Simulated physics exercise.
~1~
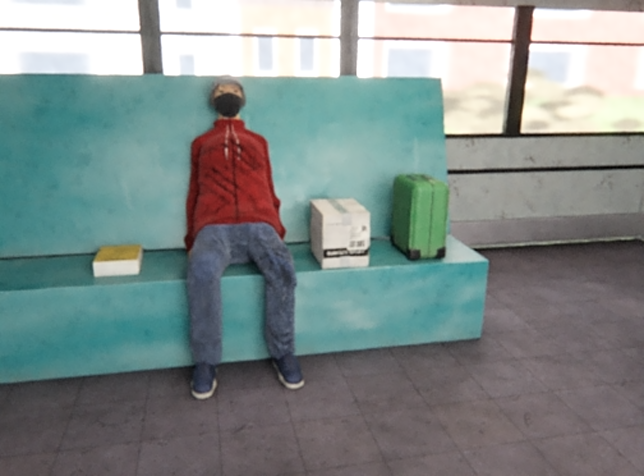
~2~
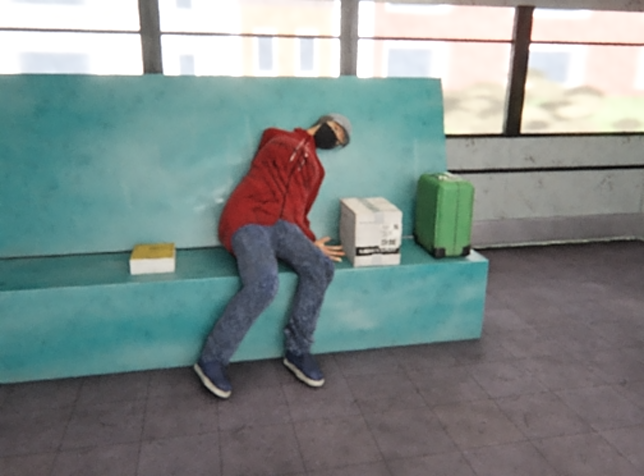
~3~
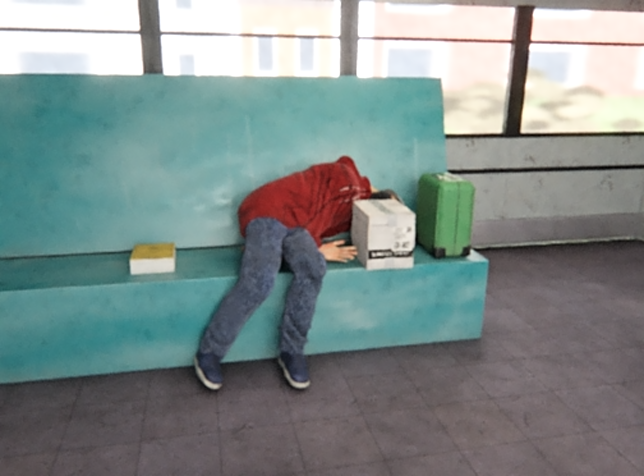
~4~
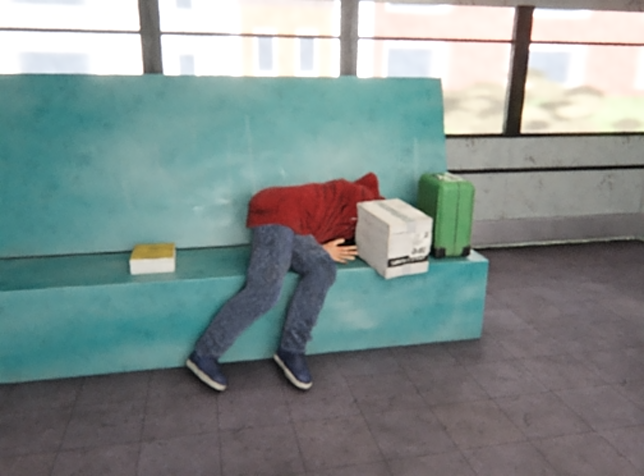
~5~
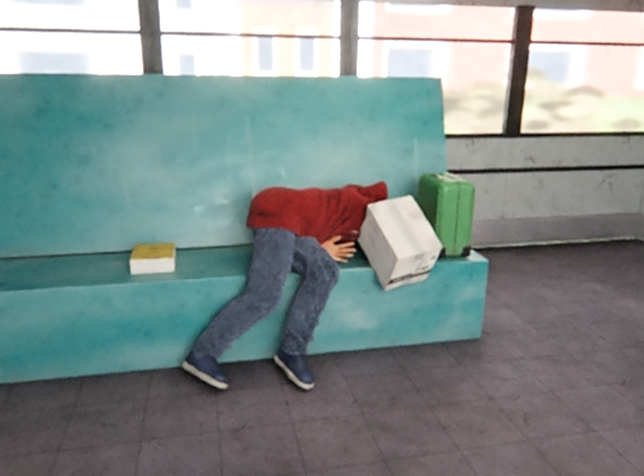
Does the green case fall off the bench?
No, the green case slides a little to the right but stays upright on the bench.
